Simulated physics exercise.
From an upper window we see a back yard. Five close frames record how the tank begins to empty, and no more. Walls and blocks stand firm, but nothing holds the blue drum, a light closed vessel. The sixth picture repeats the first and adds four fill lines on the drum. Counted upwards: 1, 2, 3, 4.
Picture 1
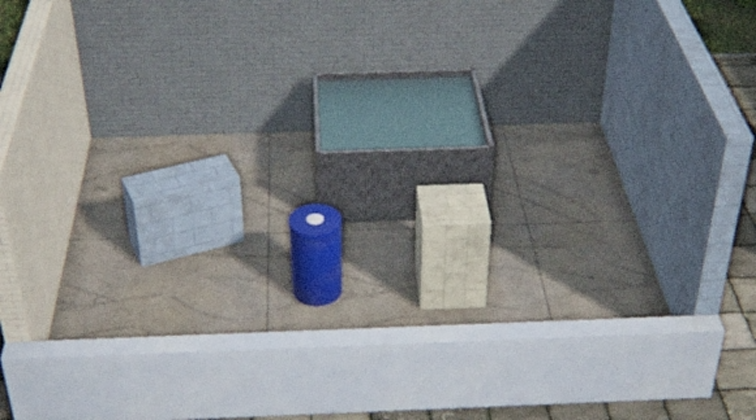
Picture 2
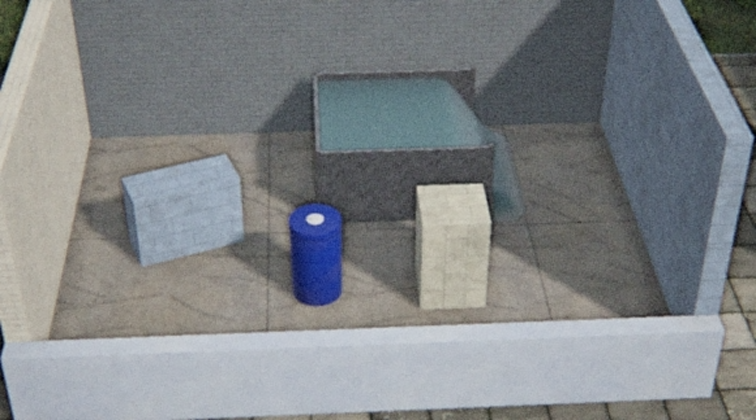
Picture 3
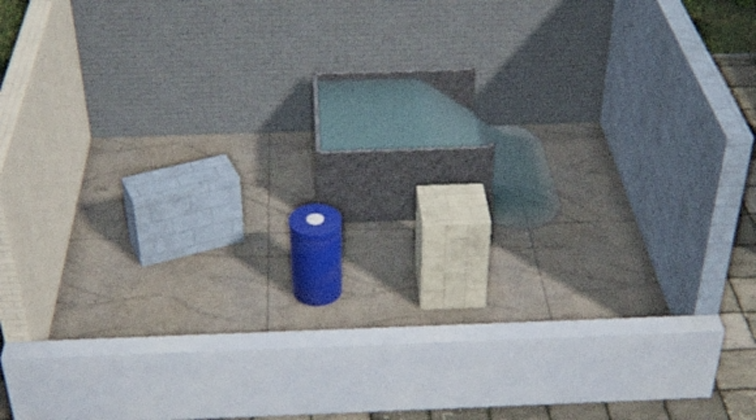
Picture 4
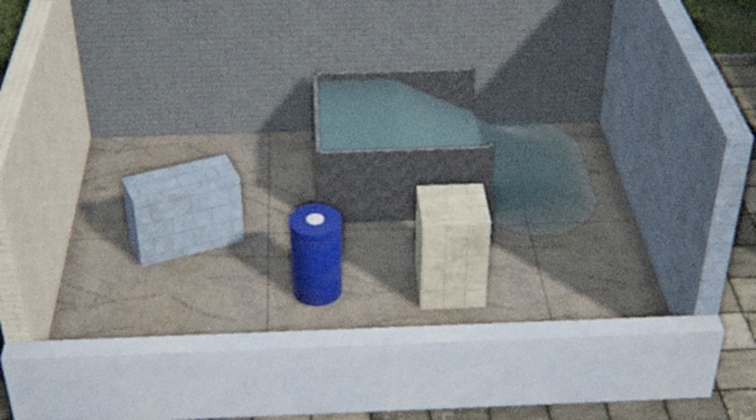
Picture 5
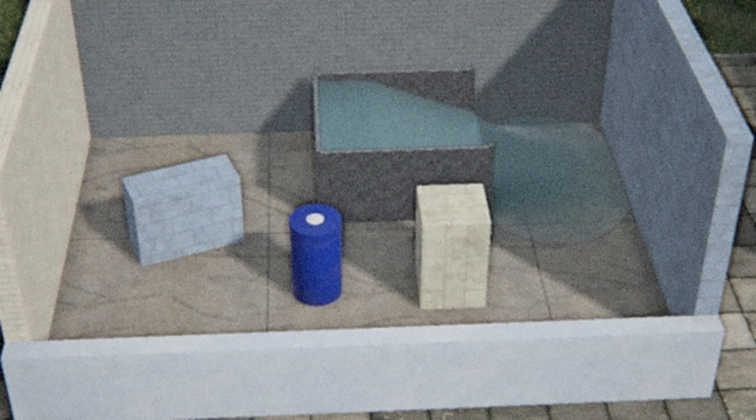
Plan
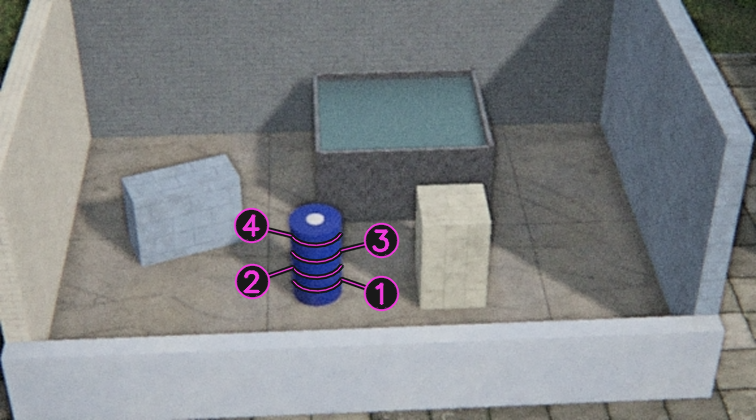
In a walled back yard, water pours from the tank's right side and spreads across the ground.
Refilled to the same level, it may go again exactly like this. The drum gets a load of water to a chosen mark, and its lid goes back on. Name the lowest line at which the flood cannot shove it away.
That is level 1.
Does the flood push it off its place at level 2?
No, that is safe.
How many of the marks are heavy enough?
All of the four.
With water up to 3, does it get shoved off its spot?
No, that is safe.
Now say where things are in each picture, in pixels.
The first frame shows lid of the blue drum at (315, 220); tank full, its middle at (399, 114).
In the second frame, 3 % of the ground wet, in view closest to the drum at (511, 201).
In the third frame, 6 % of the ground wet, in view closest to the drum at (514, 221).
In the fourth frame, 11 % of the ground wet, in view closest to the drum at (521, 228).
The fifth frame shows lid of the blue drum at (315, 220); 15 % of the ground wet, in view closest to the drum at (516, 228).
On the marked copy, 1 at (317, 290); 2 at (317, 277); 3 at (317, 261); 4 at (316, 245); from the bottom up 1, 2, 3, 4.
Choosing 1, it does not move.
Choosing 2, it does not move.
Choosing 3, it does not move.
Choosing 4, it does not move.
